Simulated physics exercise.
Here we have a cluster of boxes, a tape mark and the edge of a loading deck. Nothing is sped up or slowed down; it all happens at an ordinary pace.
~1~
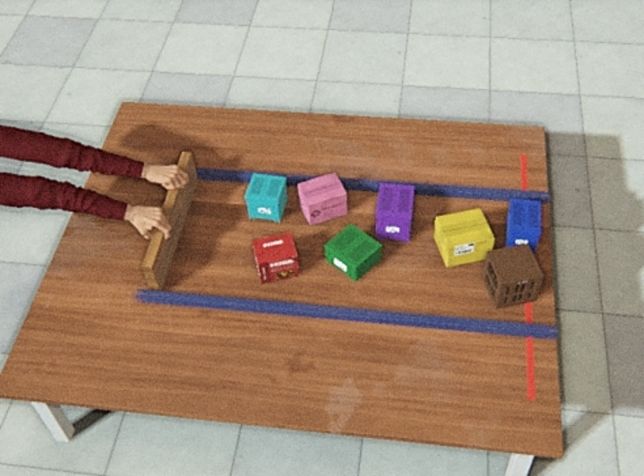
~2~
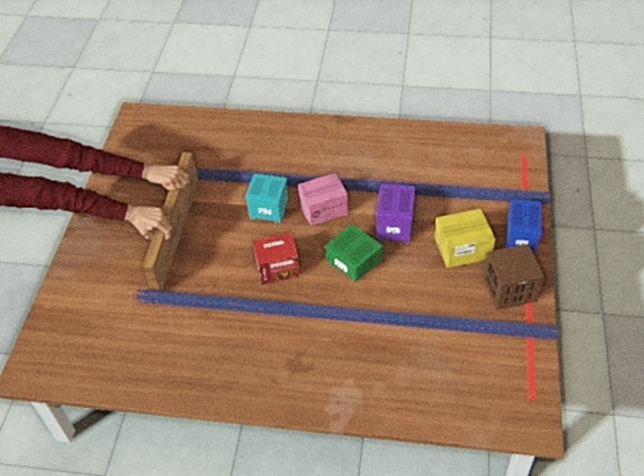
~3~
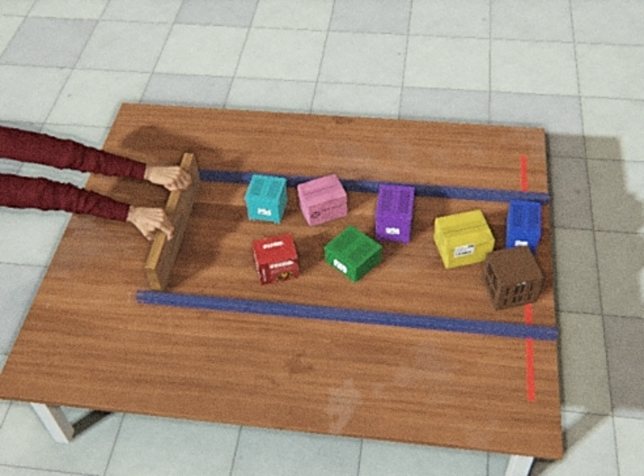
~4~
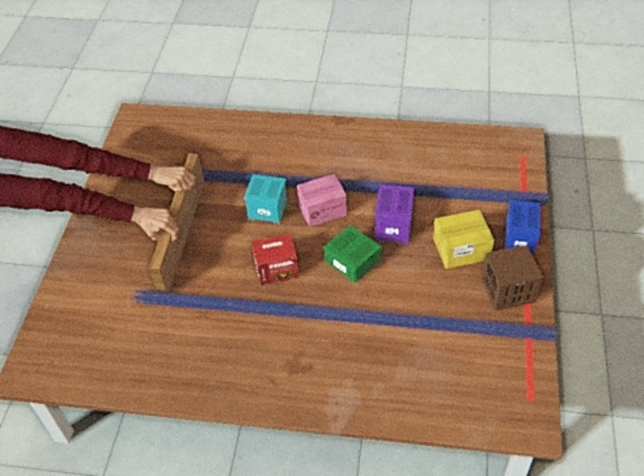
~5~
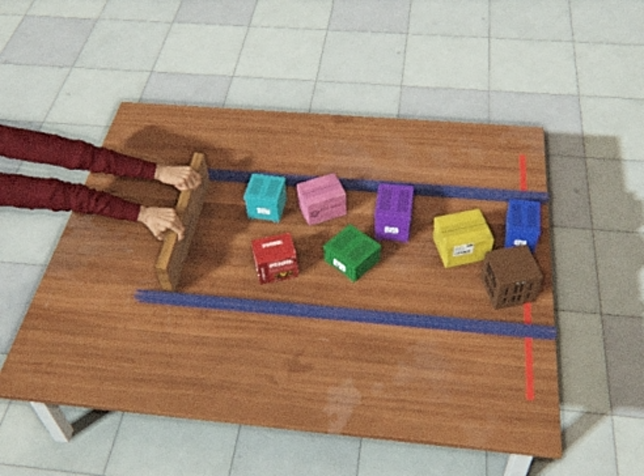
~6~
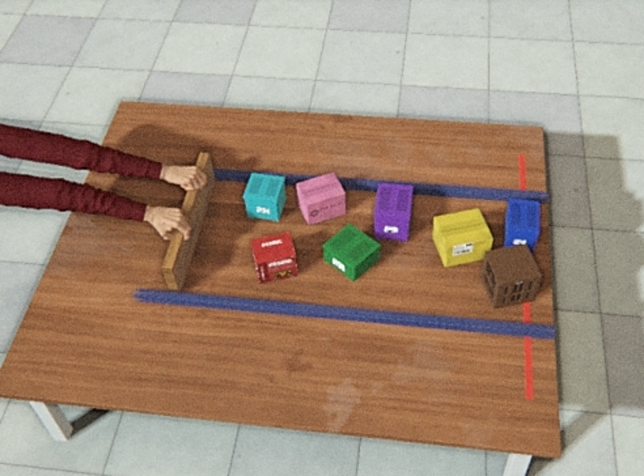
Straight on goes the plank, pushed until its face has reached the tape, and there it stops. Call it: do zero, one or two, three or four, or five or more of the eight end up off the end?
Five or more end up off it.
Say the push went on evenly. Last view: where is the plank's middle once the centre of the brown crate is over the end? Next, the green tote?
Roughly (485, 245); roughly (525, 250).
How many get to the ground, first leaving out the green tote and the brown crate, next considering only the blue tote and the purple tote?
The first count is 4 and the second is 3.
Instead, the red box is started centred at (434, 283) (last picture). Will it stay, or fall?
In that case it never drops.
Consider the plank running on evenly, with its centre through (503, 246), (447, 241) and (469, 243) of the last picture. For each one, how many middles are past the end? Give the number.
Counts by place: 5 / 2 / 3.
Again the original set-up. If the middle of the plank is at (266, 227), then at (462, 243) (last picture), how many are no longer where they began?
Counts: 3 / 8.
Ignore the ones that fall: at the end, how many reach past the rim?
Number: 3.
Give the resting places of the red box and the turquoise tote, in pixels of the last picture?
Taking them in turn, first comes (550, 287), then (544, 217).
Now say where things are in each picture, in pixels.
Blue tote (523, 226); brown crate (512, 276); yellow parcel (463, 238); plank (172, 220); tape (527, 262), in the first frame.
Brown crate (512, 277); turquoise tote (268, 198), in the second frame.
Yellow parcel (463, 239); red box (276, 260), in the third frame.
Blue tote (522, 228); purple tote (394, 215), in the fourth frame.
Brown crate (511, 277); green tote (352, 253), in the fifth frame.
Blue tote (521, 226); brown crate (510, 276); yellow parcel (462, 238); plank (191, 221); tape (526, 262), in the sixth frame.
A little later, none off yet; blue tote at rest near (521, 226); brown crate at rest near (510, 276); yellow parcel at rest near (462, 238).
Next, none off yet; blue tote shifted about its own width near (549, 226); brown crate shifted a little near (515, 280); yellow parcel shifted about its own width near (514, 247).
Later still, two off so far; blue tote fallen near (559, 265); brown crate shifted a little near (523, 282); yellow parcel fallen near (585, 352).
When it is over, the number that fall off is five or more; down, pink parcel, purple tote, yellow parcel, brown crate and blue tote.
